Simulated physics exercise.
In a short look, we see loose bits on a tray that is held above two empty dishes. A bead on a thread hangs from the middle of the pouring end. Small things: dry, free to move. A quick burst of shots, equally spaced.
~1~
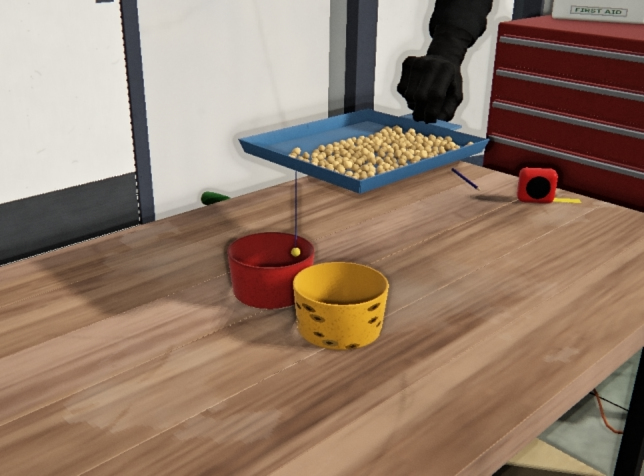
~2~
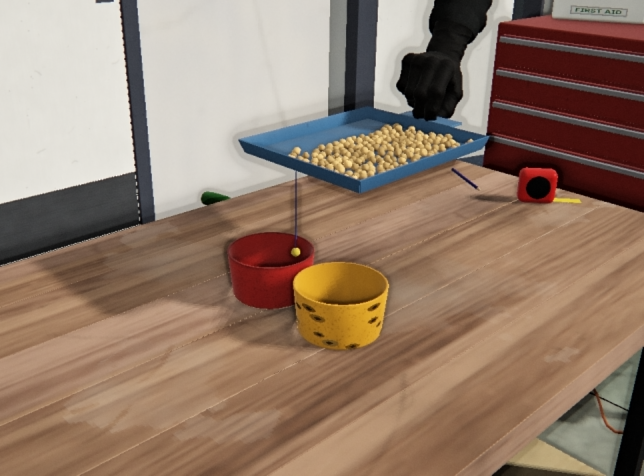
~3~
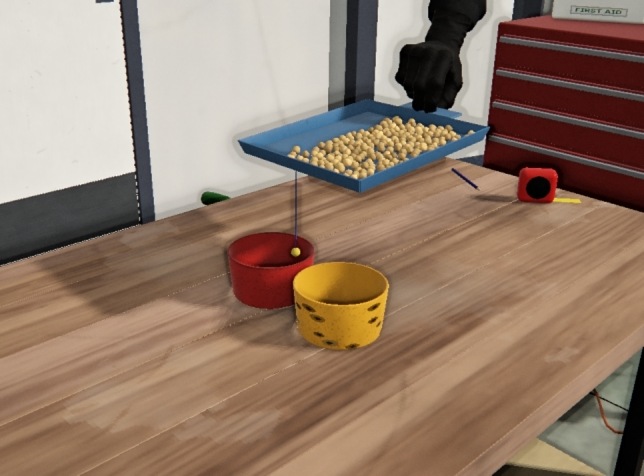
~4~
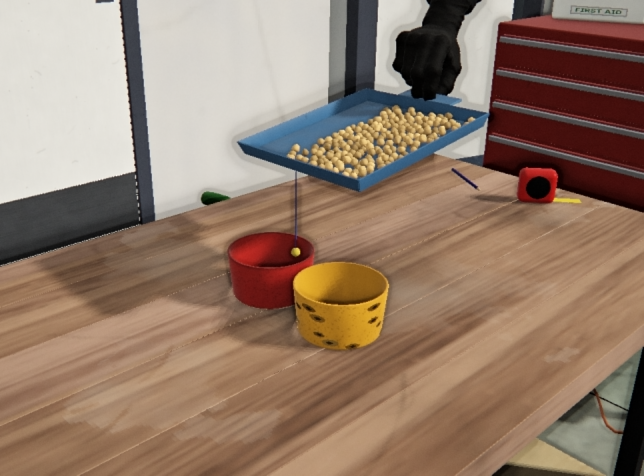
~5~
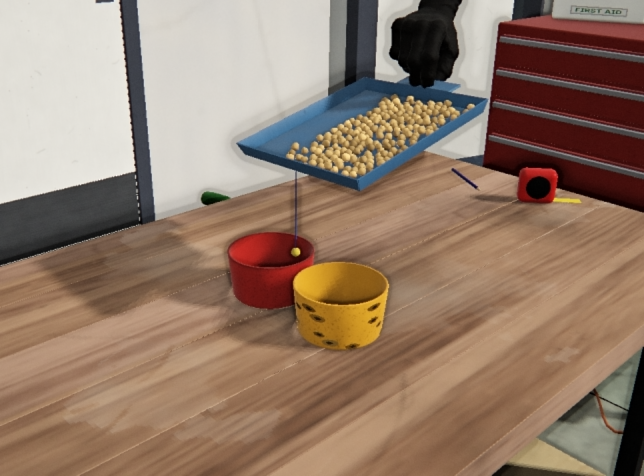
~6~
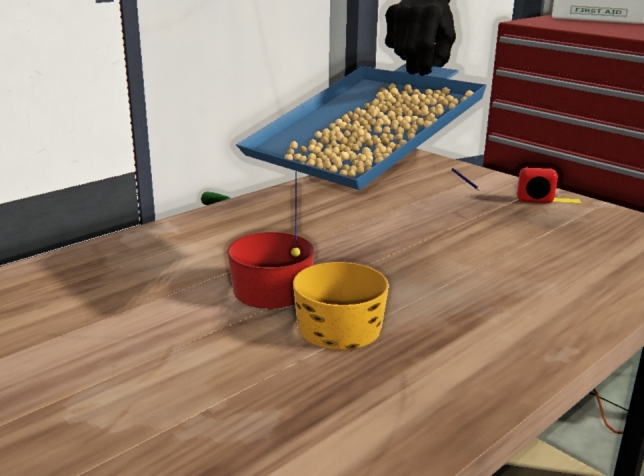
A blue tray of tan chickpeas is held by a black-gloved hand above a wooden workbench, seen from a fixed, slightly raised view. Below are an empty red dish at left and a dark-spotted yellow one at right, with a yellow bead hanging on a thread, and a red tape measure near red drawers behind. The hand slowly raises the tray's far side, tilting it toward its near left corner.
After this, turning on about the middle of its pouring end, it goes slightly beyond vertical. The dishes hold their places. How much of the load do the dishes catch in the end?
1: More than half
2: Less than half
Option 2: Less than half.
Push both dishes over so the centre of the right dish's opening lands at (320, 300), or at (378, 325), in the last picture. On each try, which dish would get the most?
Well, first the left-hand one, then the left-hand one.
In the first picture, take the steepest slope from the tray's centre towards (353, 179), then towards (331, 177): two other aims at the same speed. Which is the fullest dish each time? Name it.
Outcome one: The right side; outcome two: The right side.
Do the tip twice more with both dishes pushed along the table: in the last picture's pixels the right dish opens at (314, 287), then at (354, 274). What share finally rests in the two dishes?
First position: Some 70 %; second position: Some 0 %.
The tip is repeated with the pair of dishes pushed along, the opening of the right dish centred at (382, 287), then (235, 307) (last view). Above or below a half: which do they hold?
Taking the places in turn, it's shy of half and then shy of half.
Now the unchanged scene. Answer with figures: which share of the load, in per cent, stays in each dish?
Around 20 in a hundred in the left dish and around 0 in a hundred in the right dish.
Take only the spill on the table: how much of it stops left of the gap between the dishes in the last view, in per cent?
About 100 per cent.
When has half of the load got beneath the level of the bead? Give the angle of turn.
I'd put it at about 110 degrees.
Just after the last frame, tray tipped steeply; almost all on the tray; just a few in the air.
A moment on, tray tipped right over; almost all on the tray; just a few in the left dish; about a tenth outside both; just a few in the air.
Further on, tray tipped past a quarter turn; just a few in the right dish; roughly a quarter in the left dish; the larger part outside both.
When it is over, tray tipped past a quarter turn; just a few in the right dish; roughly a quarter in the left dish; the larger part outside both.
